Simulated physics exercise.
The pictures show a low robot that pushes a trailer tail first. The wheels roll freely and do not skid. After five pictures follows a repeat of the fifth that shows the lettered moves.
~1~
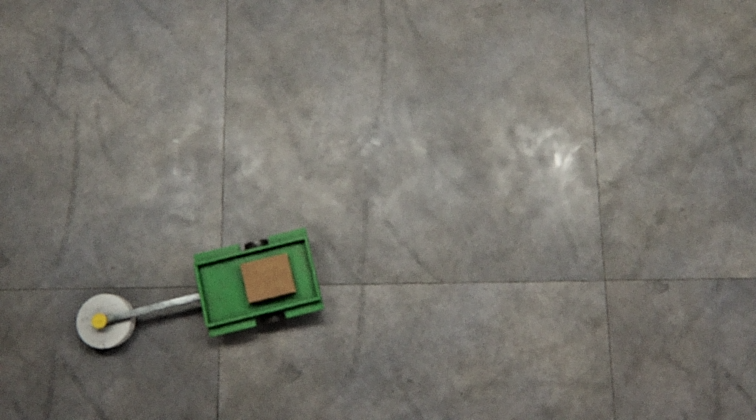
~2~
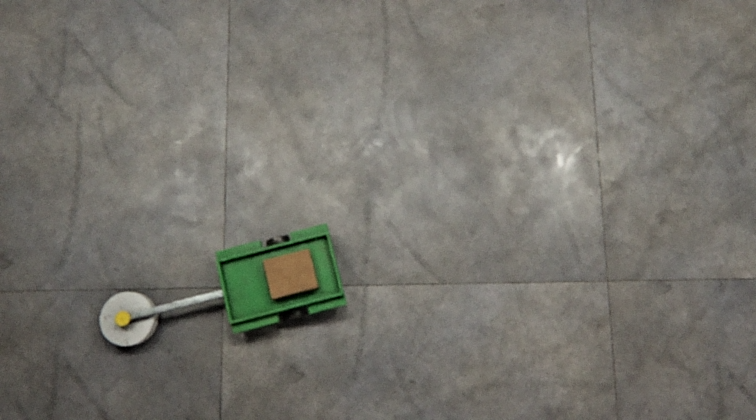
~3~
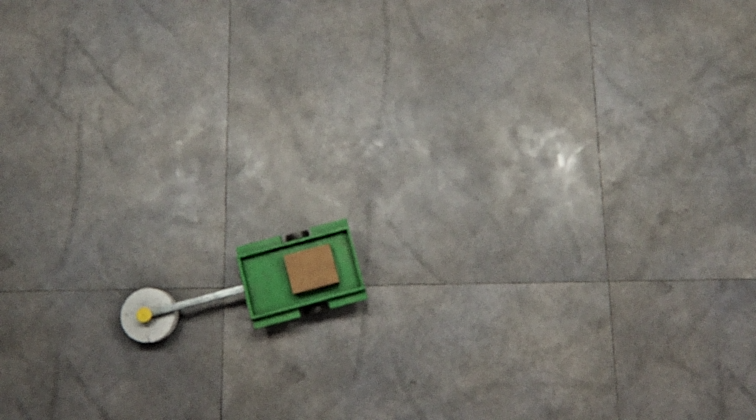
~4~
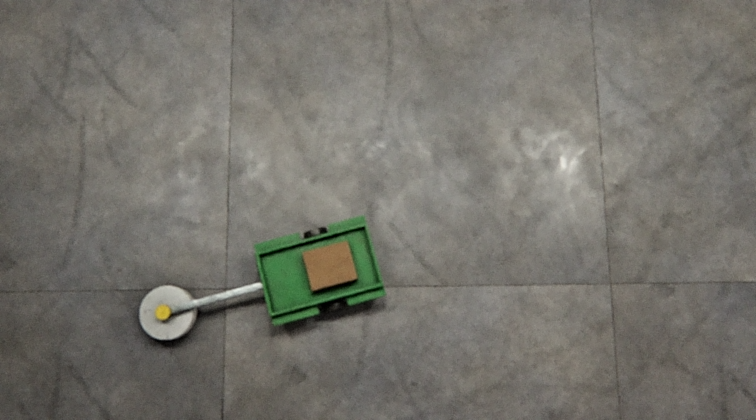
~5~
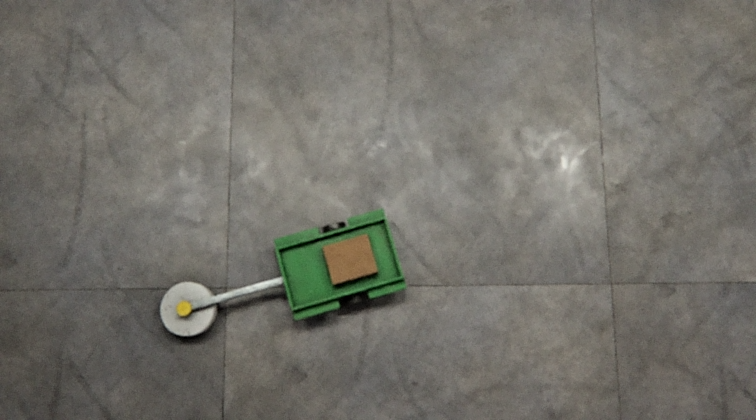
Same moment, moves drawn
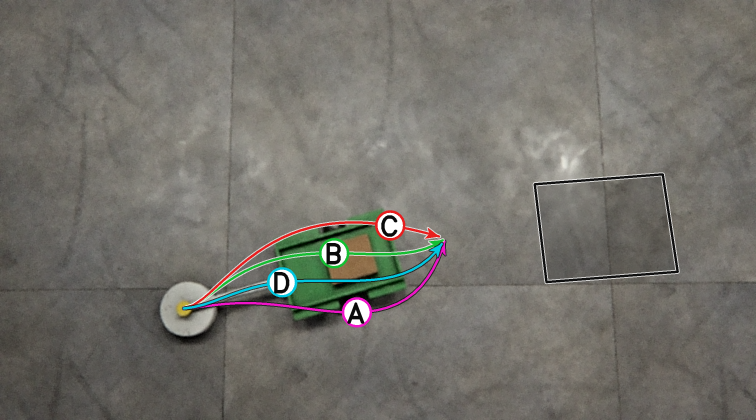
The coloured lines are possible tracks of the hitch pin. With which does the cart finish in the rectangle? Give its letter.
It should follow B.
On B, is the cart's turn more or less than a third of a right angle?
It turns less than that.
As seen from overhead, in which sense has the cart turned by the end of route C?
On that route, clockwise.
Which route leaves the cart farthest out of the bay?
The widest miss is A.
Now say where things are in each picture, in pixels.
In the first picture, green cart (258, 282); robot (105, 321).
In the second picture, robot (128, 319); green cart (281, 278).
In the third picture, robot (149, 315); green cart (301, 273).
In the fourth picture, robot (167, 313); green cart (320, 270).
In the fifth picture, robot (188, 309); green cart (340, 264).
On the marked copy, A from (184, 308) via (326, 311) to (445, 241); B from (184, 308) via (314, 254) to (443, 240); C from (184, 308) via (301, 230) to (439, 236); D from (184, 308) via (323, 281) to (442, 244); the bay at (605, 227).
Following B. Soon after the start, robot (273, 262), cart (430, 245).
Later, robot (365, 256), cart (523, 237).
In the end, robot (444, 240), cart (604, 227); the cart stands in the bay.
As for the rest, A leaves the cart at (537, 116), out of the bay; C leaves the cart at (601, 284), out of the bay; D leaves the cart at (582, 164), out of the bay.
